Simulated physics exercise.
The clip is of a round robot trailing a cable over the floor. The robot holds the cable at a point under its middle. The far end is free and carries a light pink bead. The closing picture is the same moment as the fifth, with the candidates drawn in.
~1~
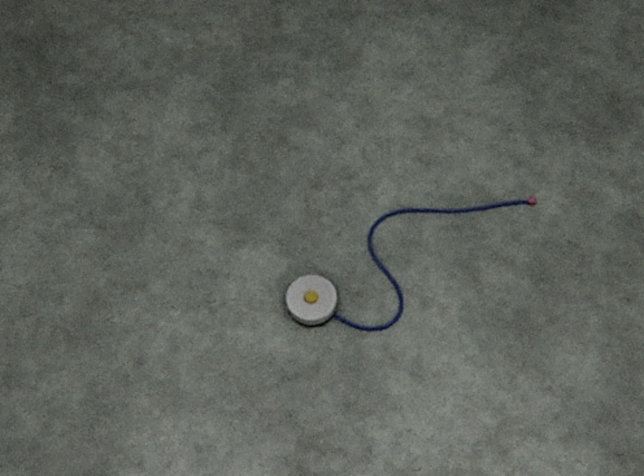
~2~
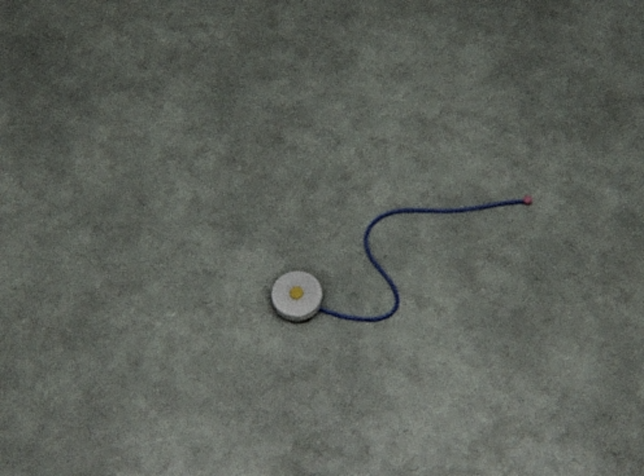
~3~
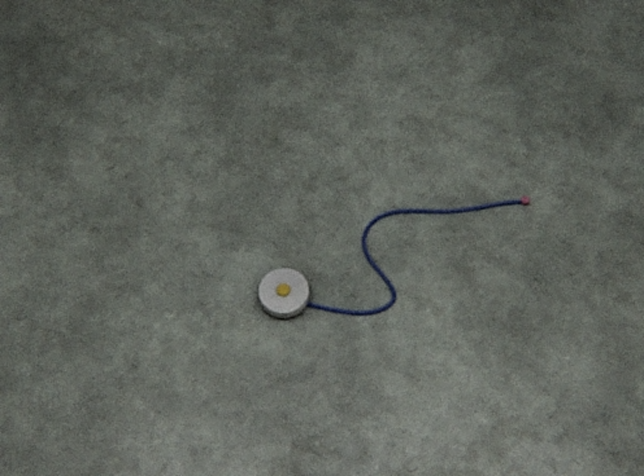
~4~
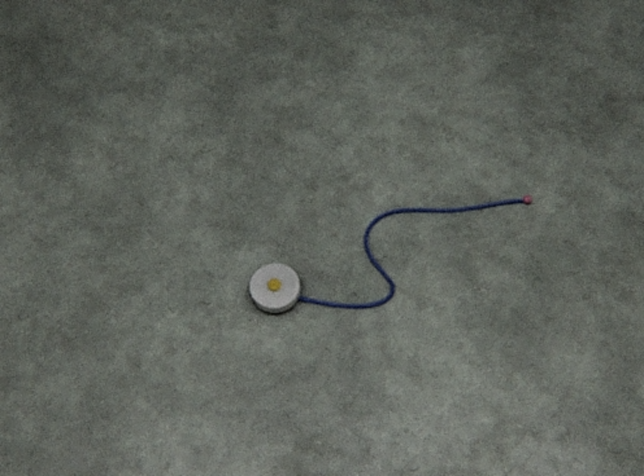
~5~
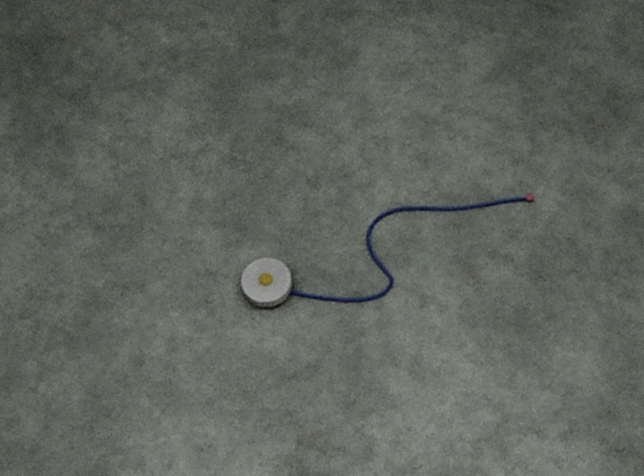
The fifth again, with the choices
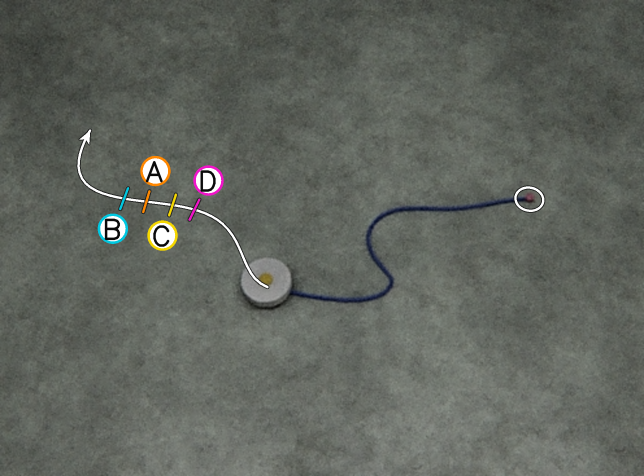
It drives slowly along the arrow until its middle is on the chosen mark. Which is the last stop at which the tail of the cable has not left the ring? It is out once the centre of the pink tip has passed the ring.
Up to mark C.
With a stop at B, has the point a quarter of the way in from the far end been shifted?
By then, yes.
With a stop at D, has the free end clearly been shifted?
By then, no.
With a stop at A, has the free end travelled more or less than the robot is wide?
By then, less.
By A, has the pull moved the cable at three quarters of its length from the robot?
By then, yes.
On the marked copy, A at (146, 202); B at (124, 199); C at (172, 205); D at (194, 210); the ring at (529, 199); the route from (268, 287) via (161, 203) to (90, 130).
With C. Early on, robot (239, 246), middle of the cable (368, 237), free end (530, 197).
Further on, robot (210, 212), middle of the cable (368, 237), free end (530, 197).
At the end, robot (171, 201), middle of the cable (352, 225), free end (528, 197); the free end is still in its ring.
As for the rest, A drags the free end to (504, 200); B drags the free end to (482, 203); D is safe but short.
